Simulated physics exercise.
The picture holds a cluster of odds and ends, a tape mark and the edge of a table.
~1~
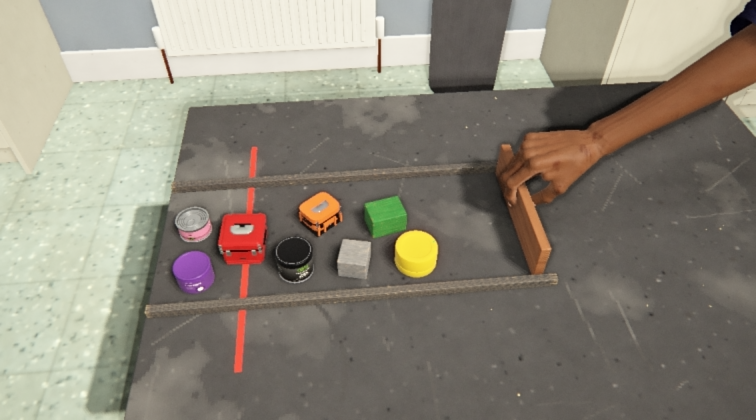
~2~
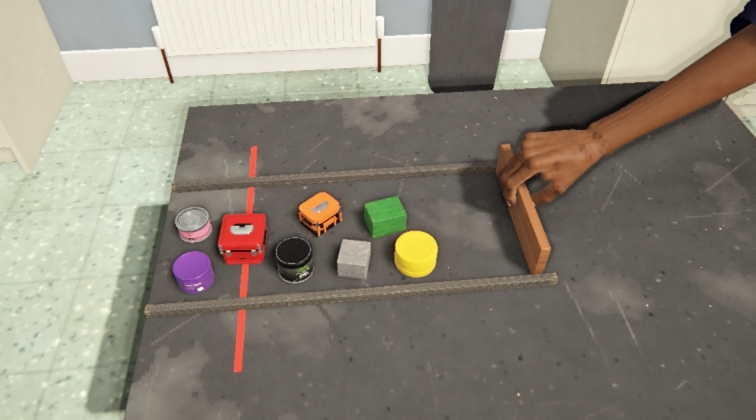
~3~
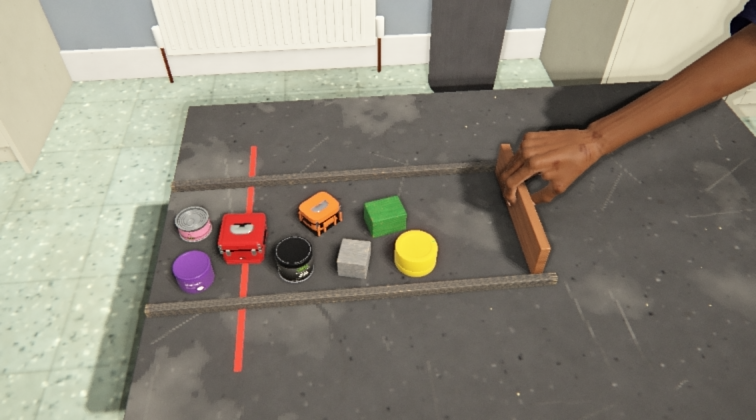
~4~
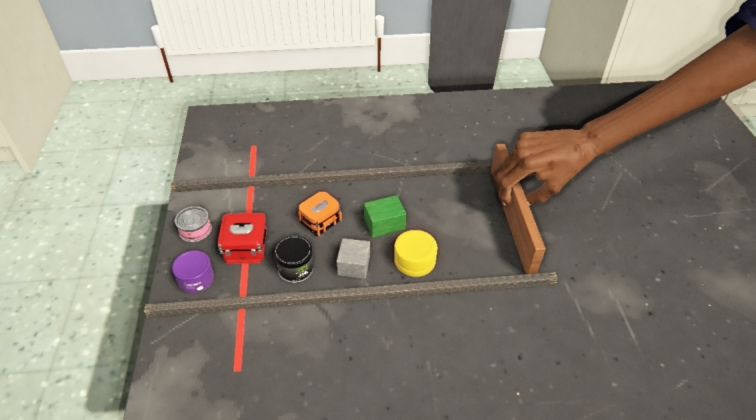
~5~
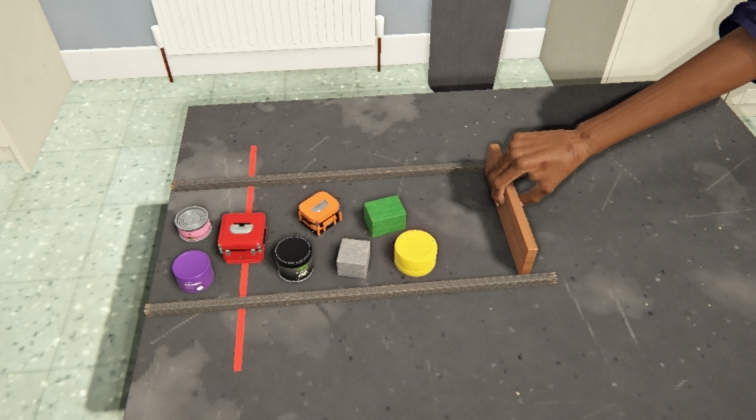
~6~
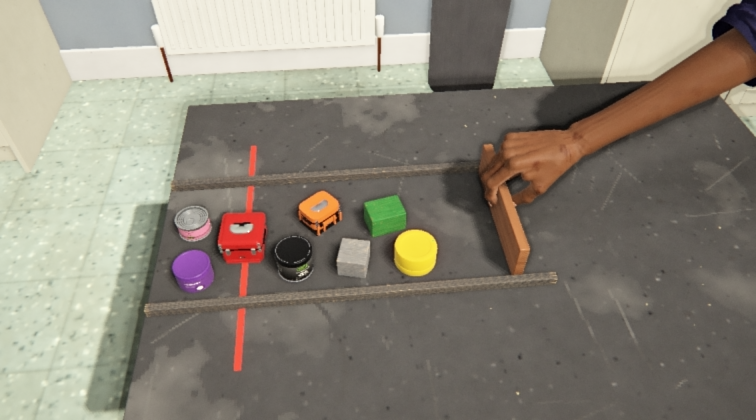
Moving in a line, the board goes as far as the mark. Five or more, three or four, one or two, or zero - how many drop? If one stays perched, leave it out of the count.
One or two drop.
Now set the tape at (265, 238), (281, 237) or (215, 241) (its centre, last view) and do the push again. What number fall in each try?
The counts come to 1, then 0, then 3.
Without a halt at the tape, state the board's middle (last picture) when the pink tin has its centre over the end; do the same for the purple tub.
With the pink tin it sits around (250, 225), with the purple tub around (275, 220).
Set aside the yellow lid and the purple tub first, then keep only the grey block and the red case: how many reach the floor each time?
That makes 0 fallen, then 1 fallen in the other try.
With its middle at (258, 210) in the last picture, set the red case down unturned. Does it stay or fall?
It stays put.
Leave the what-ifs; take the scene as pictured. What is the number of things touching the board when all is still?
Tally at the end: 2.
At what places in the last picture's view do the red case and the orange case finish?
First object: (182, 244); second object: (196, 211).
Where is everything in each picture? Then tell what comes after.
The first frame shows pink tin (194, 225); purple tub (194, 272); red case (244, 239); board (520, 207); tape (247, 240).
The second frame shows purple tub (194, 273); yellow lid (416, 254).
The third frame shows red case (244, 238); board (520, 206).
The fourth frame shows pink tin (194, 224); green block (385, 216).
The fifth frame shows purple tub (194, 272); grey block (354, 258).
The sixth frame shows pink tin (194, 224); purple tub (194, 271); red case (244, 238); board (501, 207); tape (247, 239).
Soon after, none off yet; pink tin at rest near (194, 224); purple tub at rest near (194, 271); red case at rest near (244, 238).
After that, none off yet; pink tin at rest near (194, 224); purple tub at rest near (194, 271); red case displaced a little near (228, 238).
In the end, the number that fall off is one or two; gone, purple tub.
